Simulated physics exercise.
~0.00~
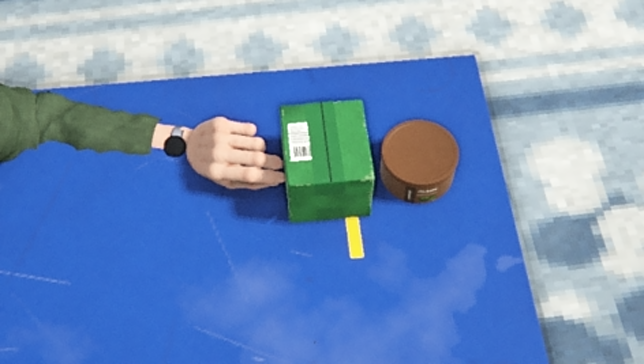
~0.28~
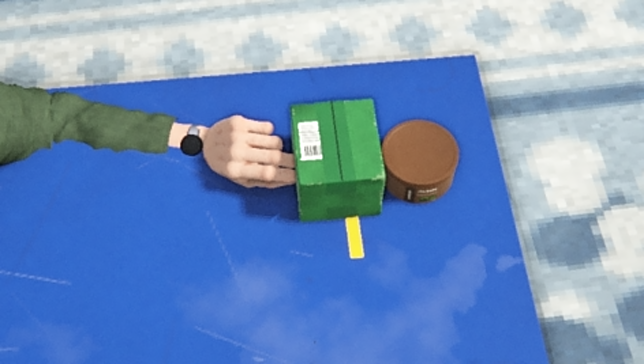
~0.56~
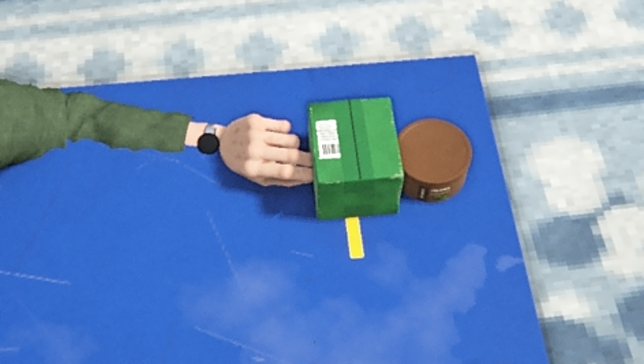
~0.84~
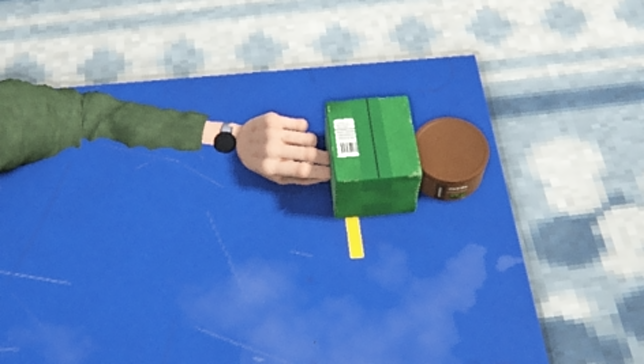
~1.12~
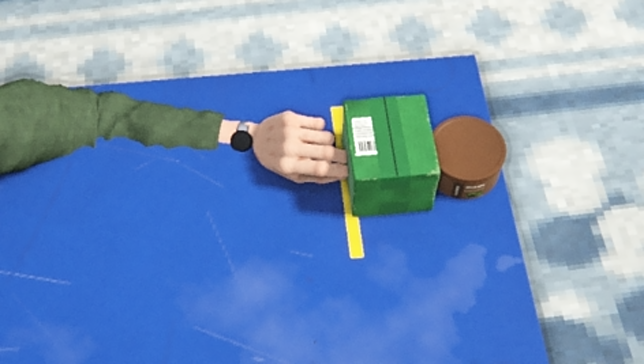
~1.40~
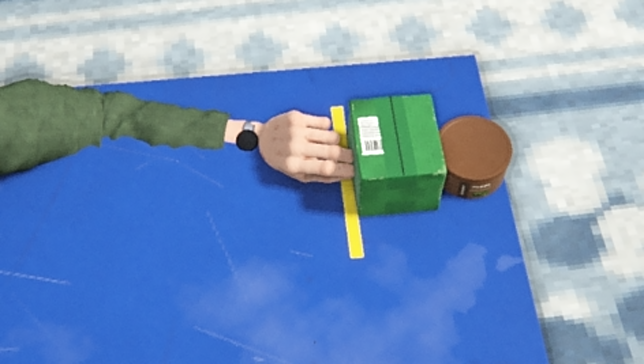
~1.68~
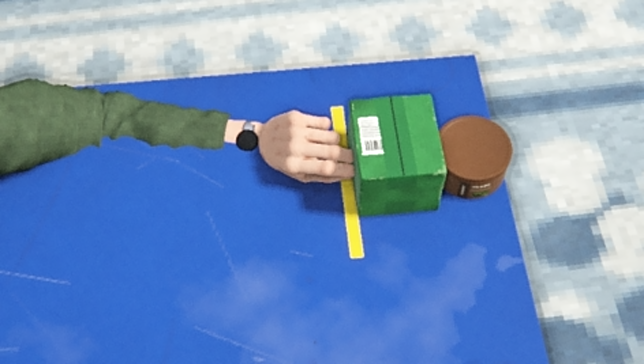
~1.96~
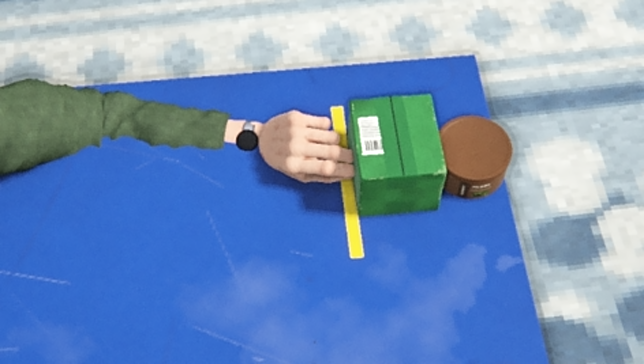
A green box with a white label slides slowly to the right across a blue tabletop, seen from above at an angle by a still camera, with a pale patterned surface beyond the edge. A hand in a dark green sleeve and a black watch pushes it from the left, while a round brown tub sits at its right and a yellow strip of tape shows below. The box meets the tub, and both move right together, uncovering more of the tape. Once the fingertips just cross the tape, the hand stops. The box and tub rest, the tub still on the table near its right edge.
